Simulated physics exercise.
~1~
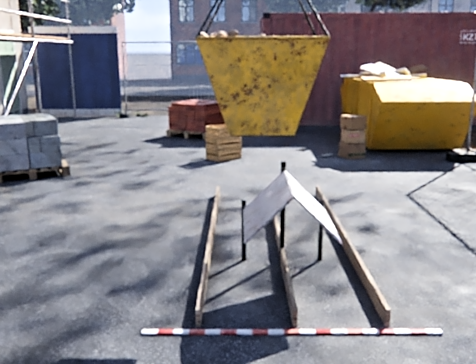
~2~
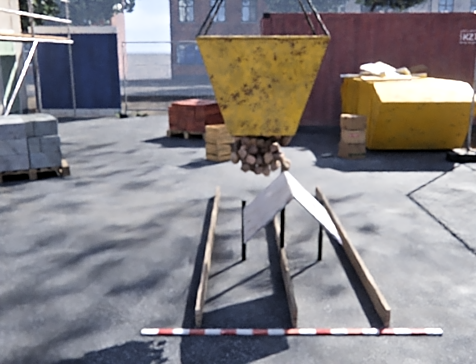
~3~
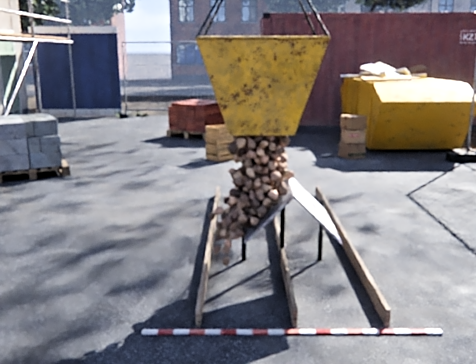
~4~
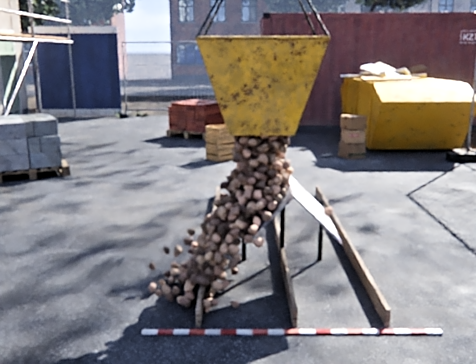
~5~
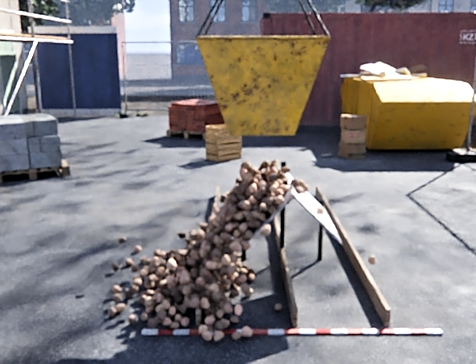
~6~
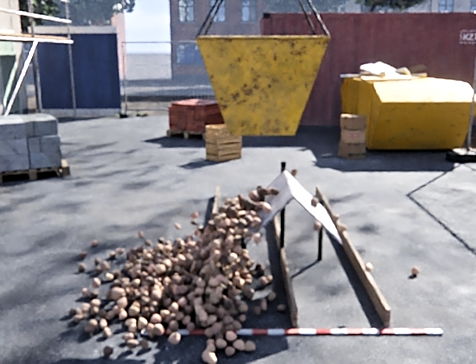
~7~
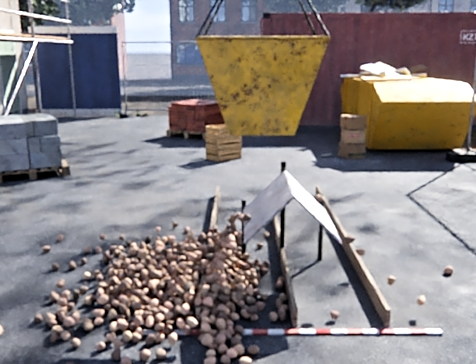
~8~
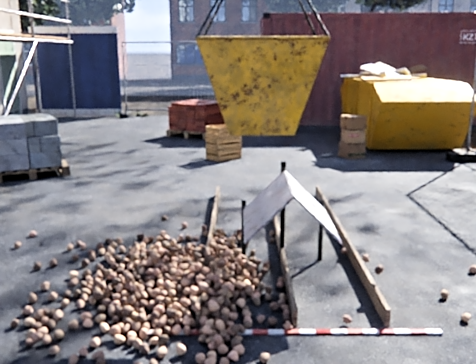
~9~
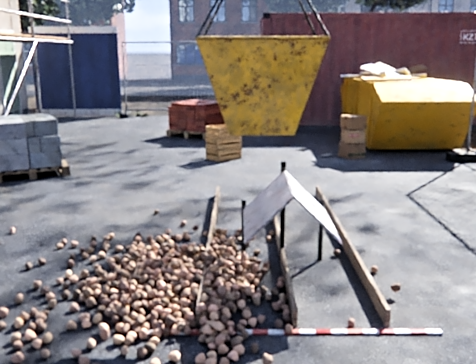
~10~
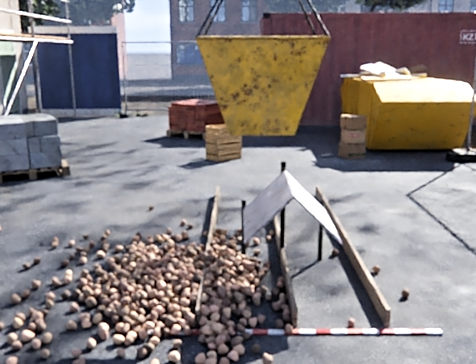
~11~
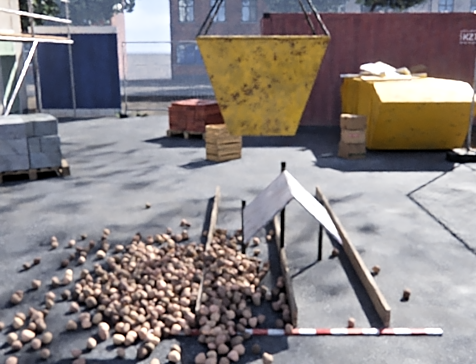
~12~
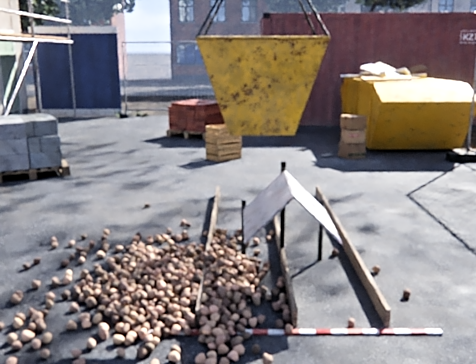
Rounded brown stones show just above the rim of a yellow skip hanging over two plank-edged bays and a peaked steel plate in a paved yard. They begin dropping from the bottom of the skip, landing on the peak and pouring down its left slope in a thick stream. The skip empties, and the last of the stream slides off the steel while a few stones roll away to the right. The heap spreads over the left plank and settles, with most stones lying left of the bays, many in the left bay, and a couple on the far right.
